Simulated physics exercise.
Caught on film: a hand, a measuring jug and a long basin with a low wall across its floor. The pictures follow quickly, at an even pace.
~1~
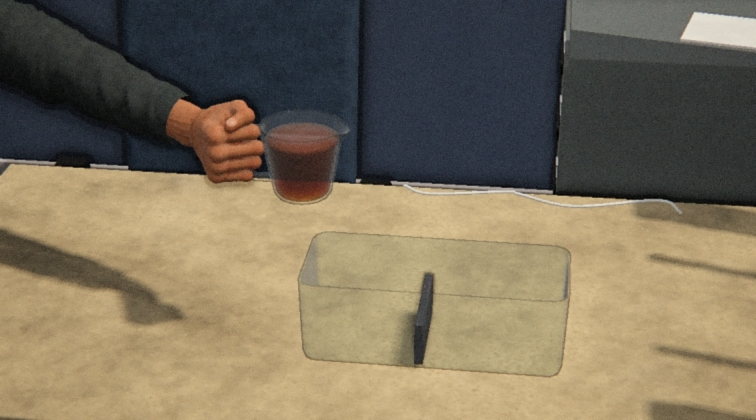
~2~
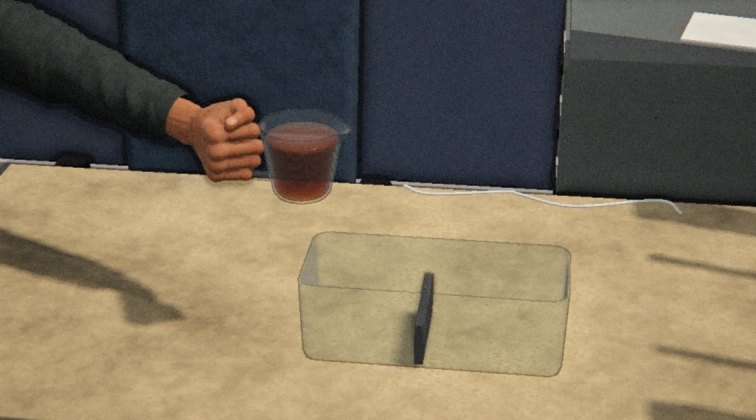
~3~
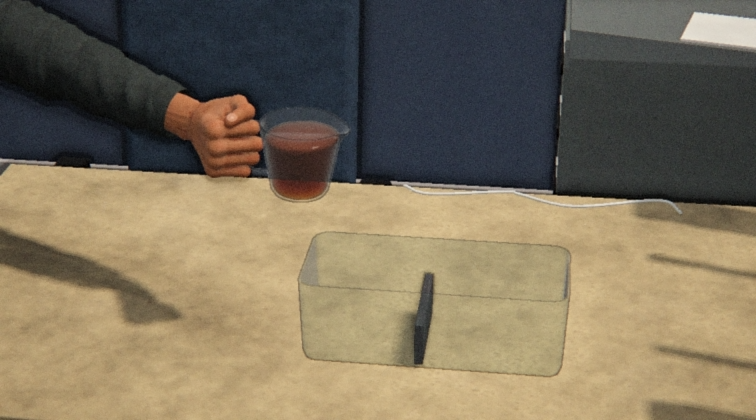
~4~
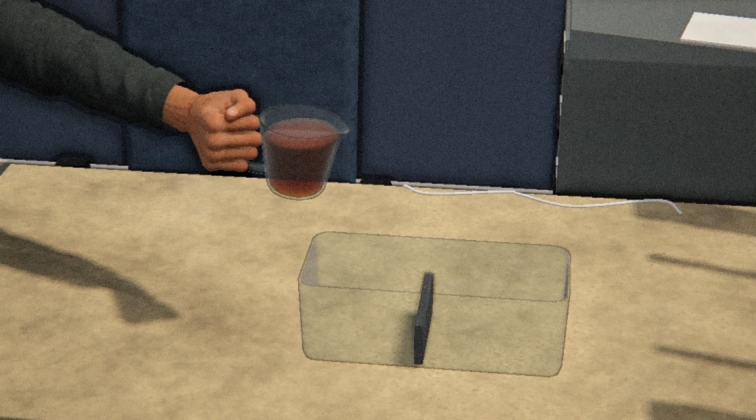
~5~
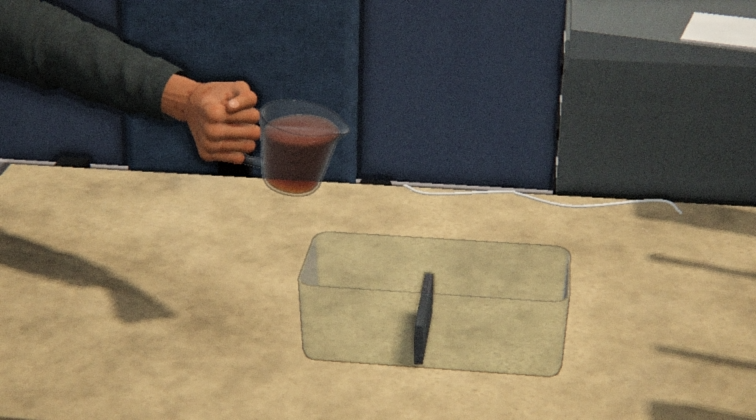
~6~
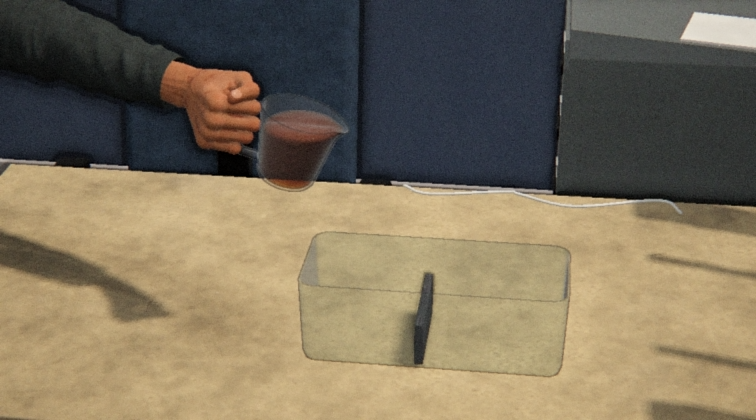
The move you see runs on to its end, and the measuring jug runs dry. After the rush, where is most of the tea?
Most lies in the right-hand part.
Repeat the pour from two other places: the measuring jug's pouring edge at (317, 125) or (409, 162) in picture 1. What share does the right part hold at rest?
The first gives 5 %, the second 95 %.
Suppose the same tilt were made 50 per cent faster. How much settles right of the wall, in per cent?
Near 80 %.
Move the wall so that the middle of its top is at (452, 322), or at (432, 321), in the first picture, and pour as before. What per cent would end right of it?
First some 15, then 60 per cent.
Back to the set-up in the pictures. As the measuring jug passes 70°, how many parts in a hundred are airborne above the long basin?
Some 25 per cent.
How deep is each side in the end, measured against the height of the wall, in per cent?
Near 10 on the left, 20 on the right.
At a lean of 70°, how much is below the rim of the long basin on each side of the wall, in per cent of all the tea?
Left about 10, right about 0.
A moment on, the tilt is 70° and 63 per cent is still to pour, 9 is left of the wall and 0 right of it.
Next, the tilt is 105° and 7 per cent is still to pour, 20 is left of the wall and 48 right of it.
Then the tilt is 113° and 0 per cent is still to pour, 28 is left of the wall and 69 right of it.
Later the tilt is 113° and 0 per cent is still to pour, 28 is left of the wall and 70 right of it.
Finally, 28 per cent lies left of the wall, 70 right of it and 3 outside.
